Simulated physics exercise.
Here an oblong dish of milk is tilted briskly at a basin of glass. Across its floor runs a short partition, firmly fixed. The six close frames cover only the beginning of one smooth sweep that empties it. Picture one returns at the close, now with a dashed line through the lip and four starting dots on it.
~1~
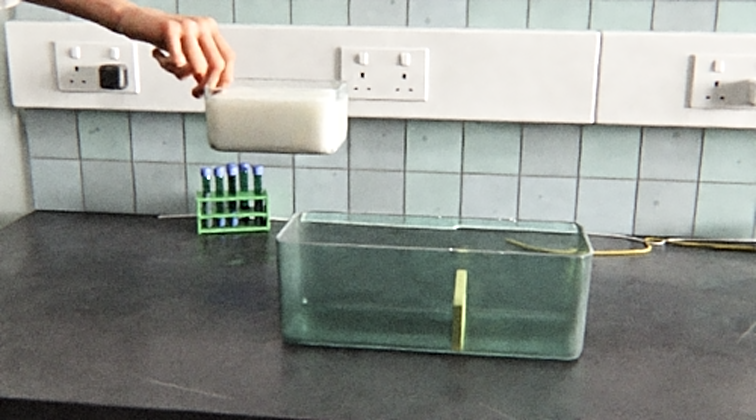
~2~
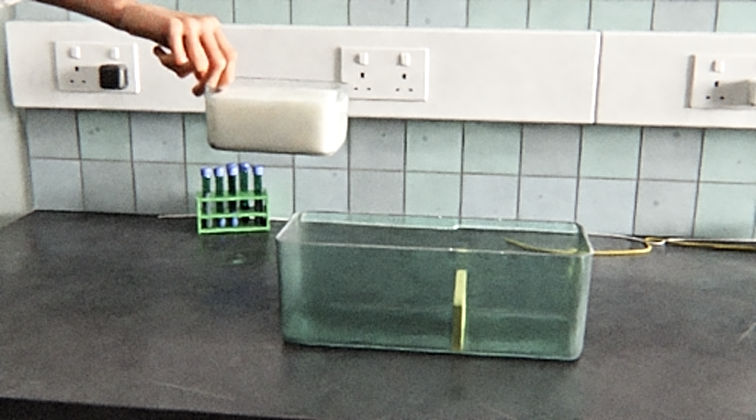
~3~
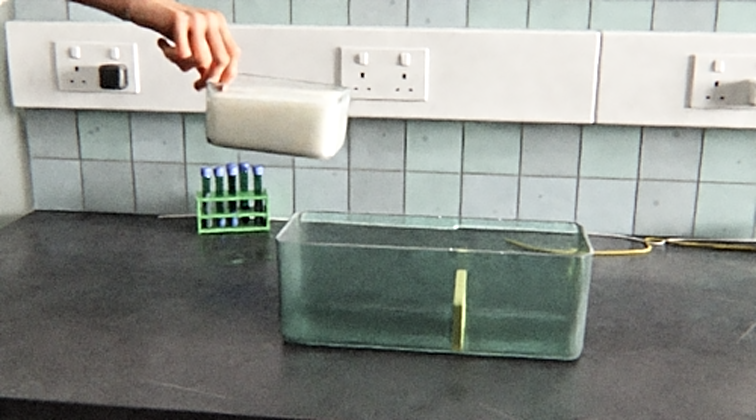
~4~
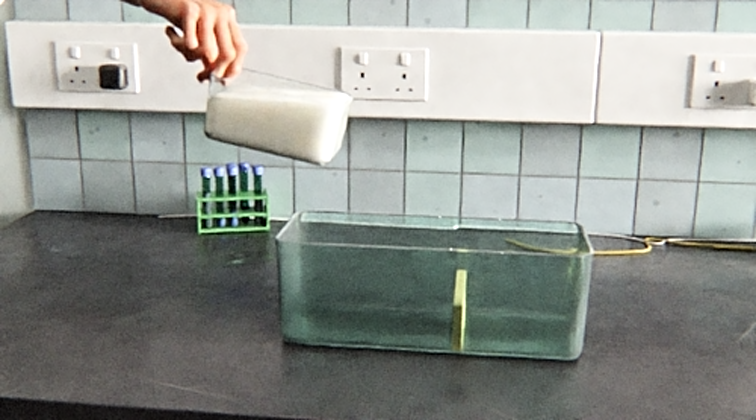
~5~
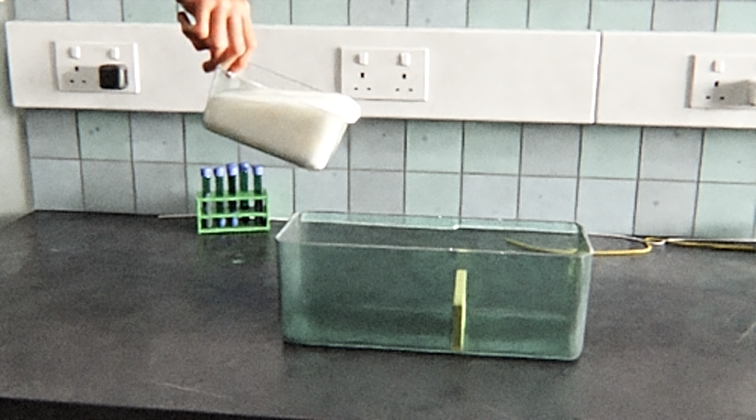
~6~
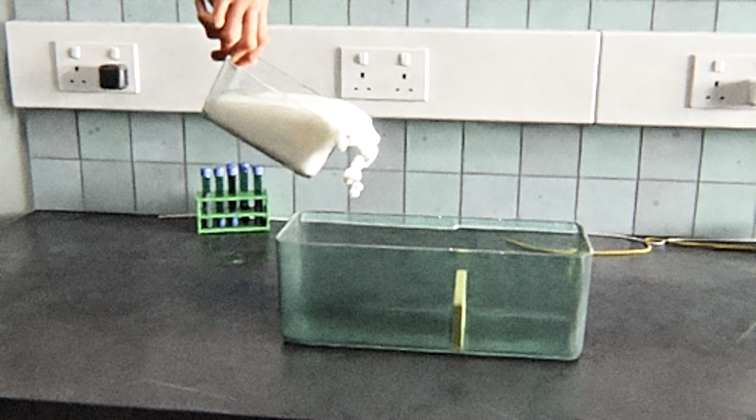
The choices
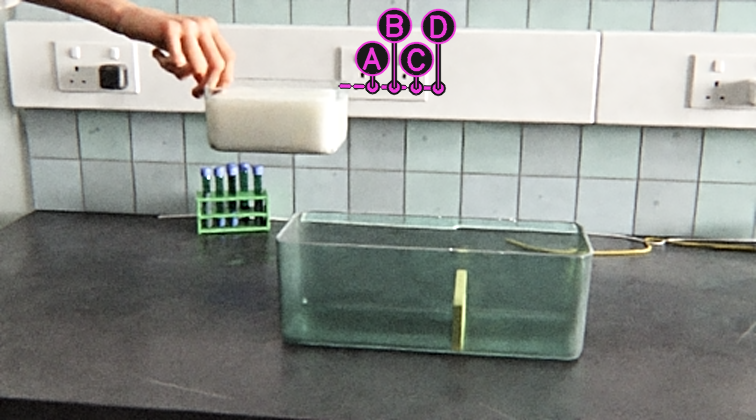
A hand held an oblong dish of milk above a glass basin with a short partition inside, then tilted it briskly to the right until the milk slid over the lip and dropped in blobs.
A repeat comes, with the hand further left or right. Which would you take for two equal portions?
Take B.
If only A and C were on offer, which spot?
C.
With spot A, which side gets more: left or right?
The left one.
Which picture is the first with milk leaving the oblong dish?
Picture 5.
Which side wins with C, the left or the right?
The right one.
In magenta, A at (372, 86); B at (394, 87); C at (416, 87); D at (438, 88).
If A is chosen, about 82 % ends left of the wall and 11 % right of it; 6 % is lost outside.
If B is chosen, about 45 % ends left of the wall and 49 % right of it; 5 % is lost outside.
If C is chosen, about 30 % ends left of the wall and 64 % right of it; 6 % is lost outside.
If D is chosen, about 23 % ends left of the wall and 71 % right of it; 6 % is lost outside.
